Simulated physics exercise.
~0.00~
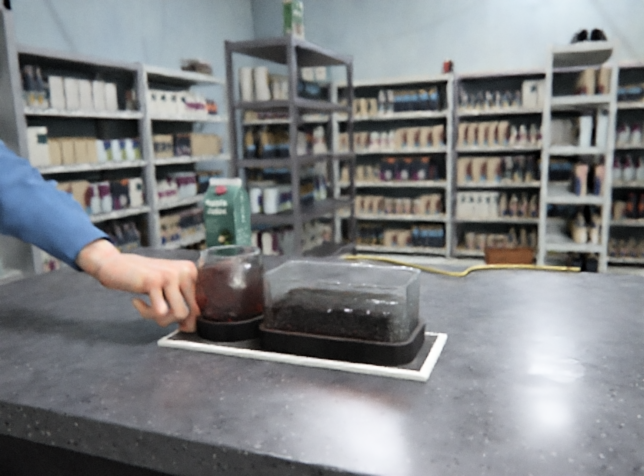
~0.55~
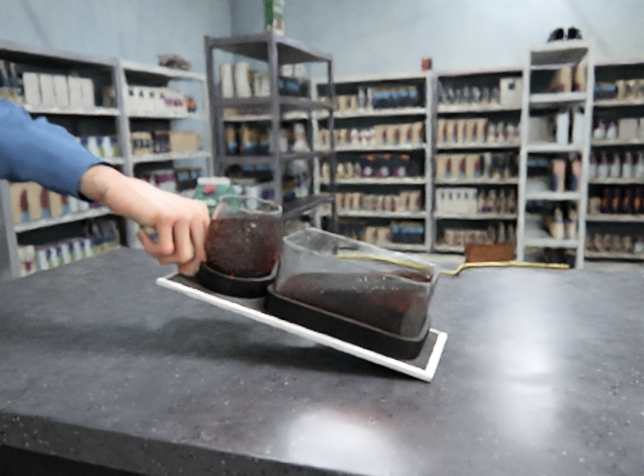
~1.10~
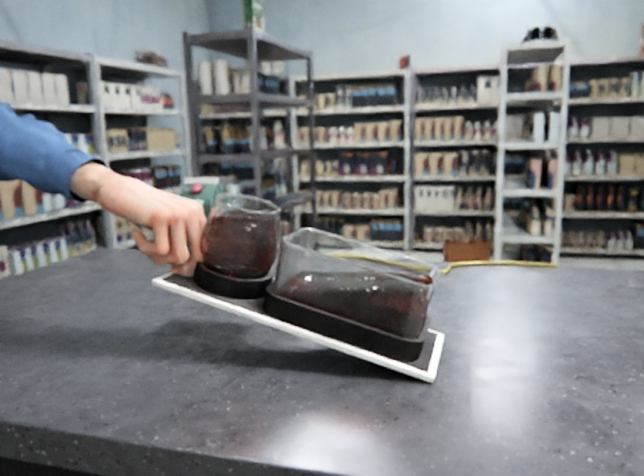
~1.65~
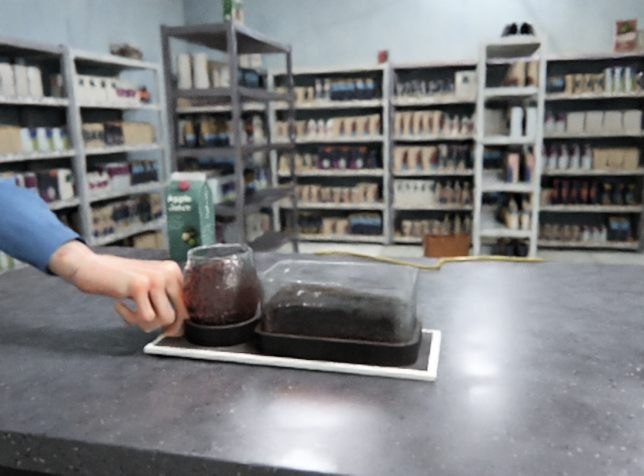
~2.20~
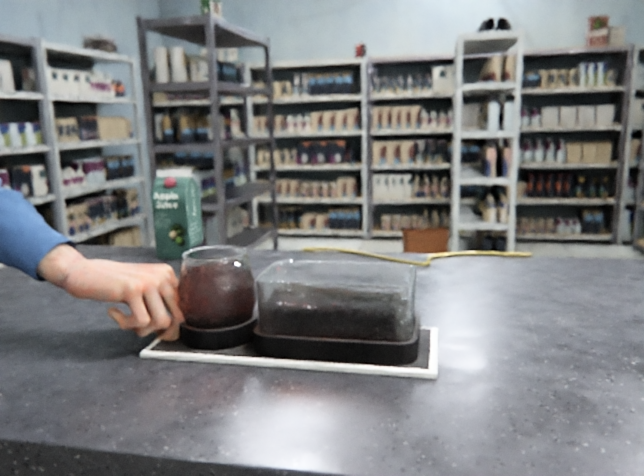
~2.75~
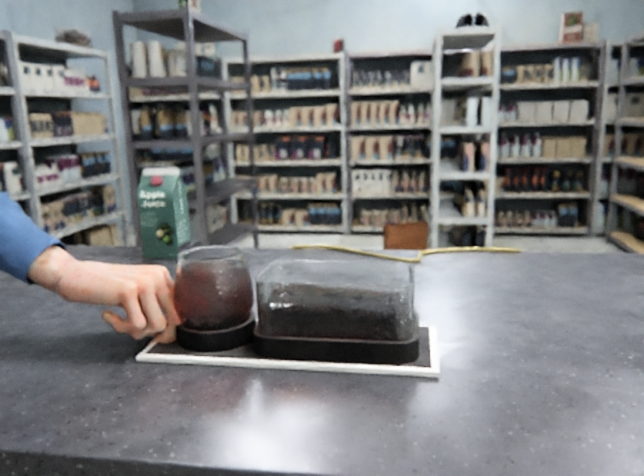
In a room lined with shelves of packaged goods, a tray sits on a dark speckled counter, holding a round-bellied glass and an oblong clear tub, both open and containing dark tea in snug black holders. A hand in a blue sleeve grips the tray's left end beside the glass. It lifts that end, so the tray slopes down to the right and the tea shifts in the tub. The hand holds the tilt briefly, then lowers the tray flat again. As the view drifts sideways, a green juice carton shows behind, and both vessels remain upright in place.
